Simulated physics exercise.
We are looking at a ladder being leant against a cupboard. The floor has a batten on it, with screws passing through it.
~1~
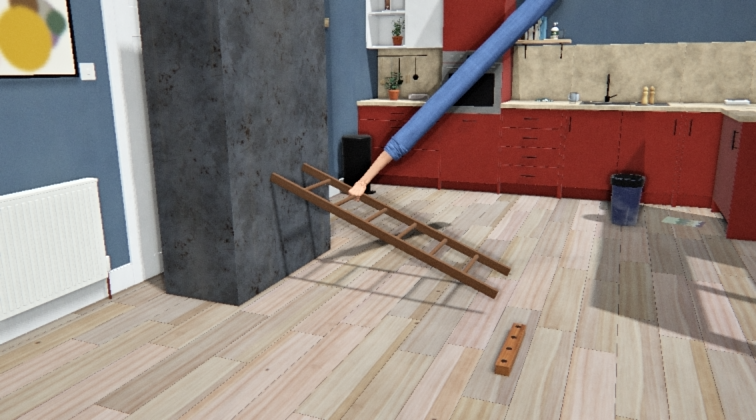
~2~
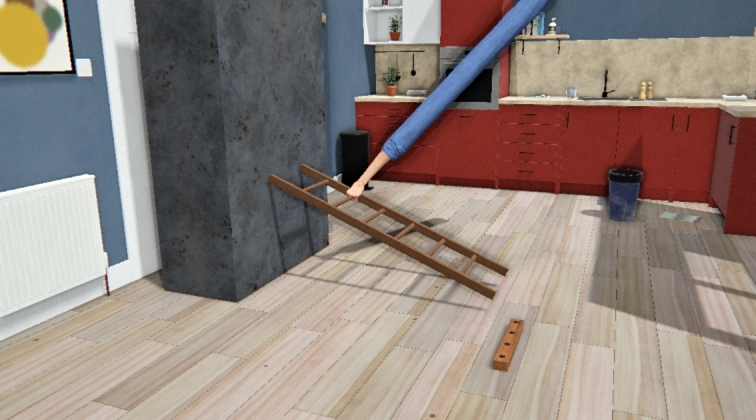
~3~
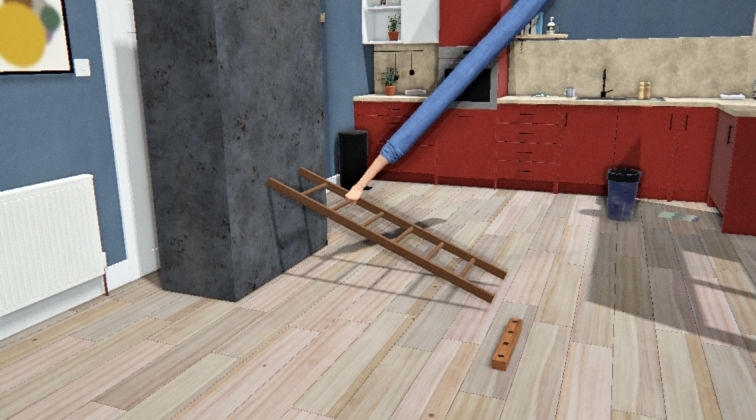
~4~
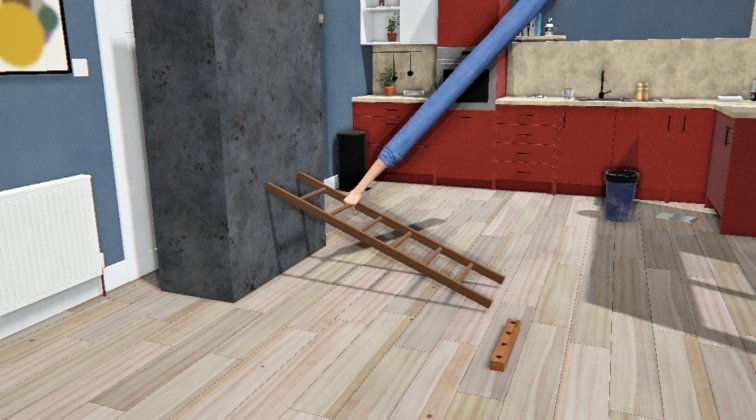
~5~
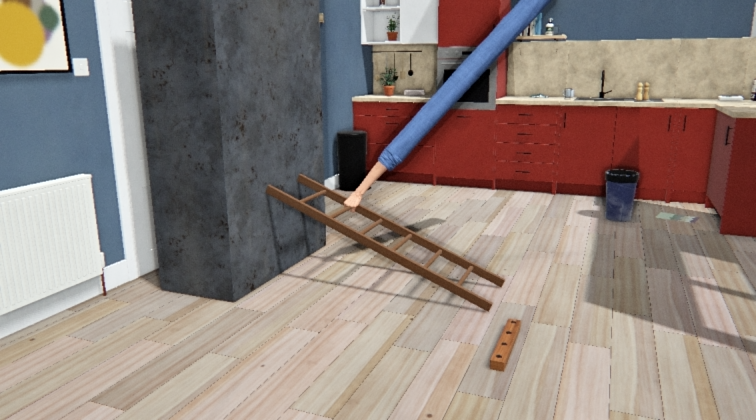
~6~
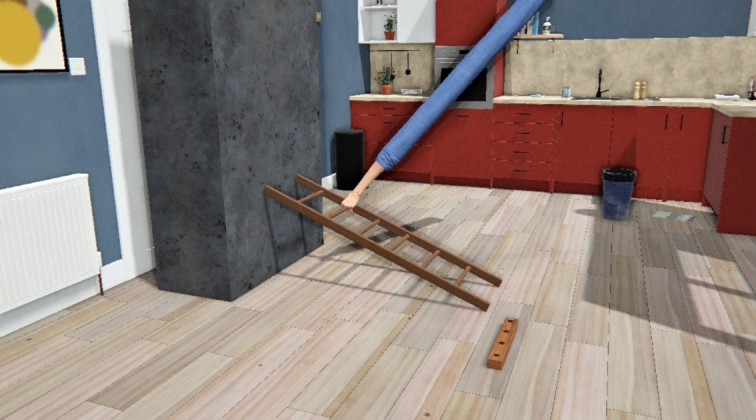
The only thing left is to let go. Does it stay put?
No.
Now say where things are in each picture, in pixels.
In the first frame, still on the way; brown ladder (390, 224); batten (511, 348).
In the second frame, still on the way; brown ladder (388, 225); batten (509, 343).
In the third frame, still on the way; brown ladder (387, 229); batten (508, 342).
In the fourth frame, still on the way; brown ladder (385, 233); batten (506, 343).
In the fifth frame, still on the way; brown ladder (385, 236); batten (506, 343).
In the sixth frame, in place, still held; brown ladder (383, 236); batten (504, 342).
Then, 0.28 s later than the last frame, brown ladder tilted by 13° near (389, 262).
Then, 0.52 s later than the last frame, brown ladder tilted by 25° near (391, 268).
When it is over, the brown ladder gives way at the feet, near (392, 280).
